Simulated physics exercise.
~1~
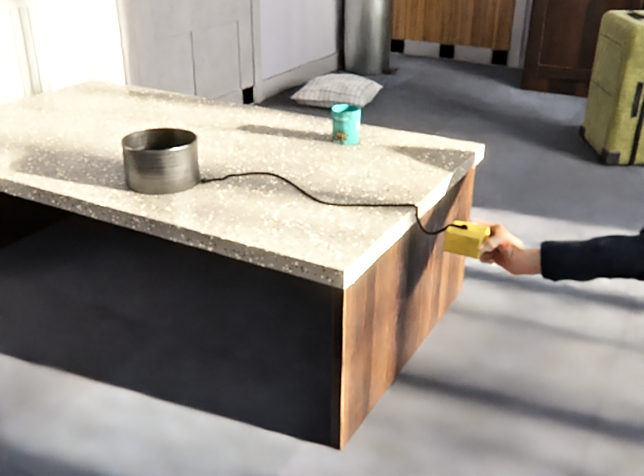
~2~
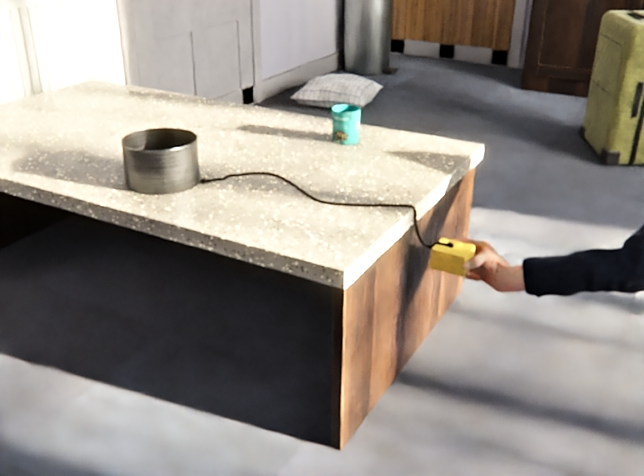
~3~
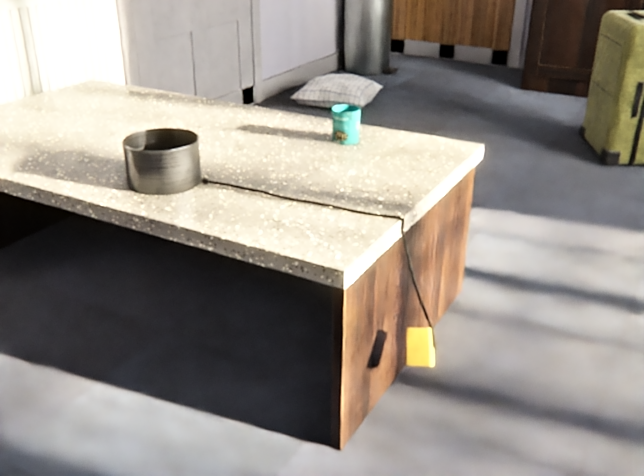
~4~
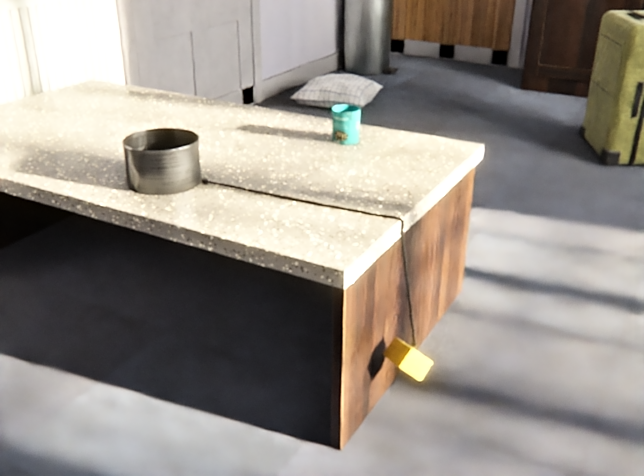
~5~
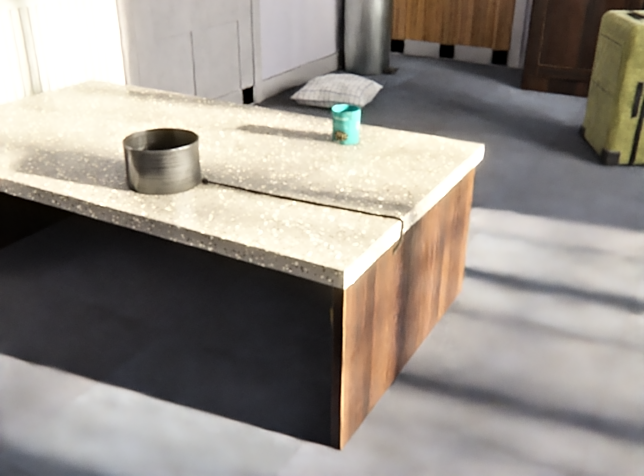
At a desk, a hand releases a tied yellow block, which drops and swings out of view.
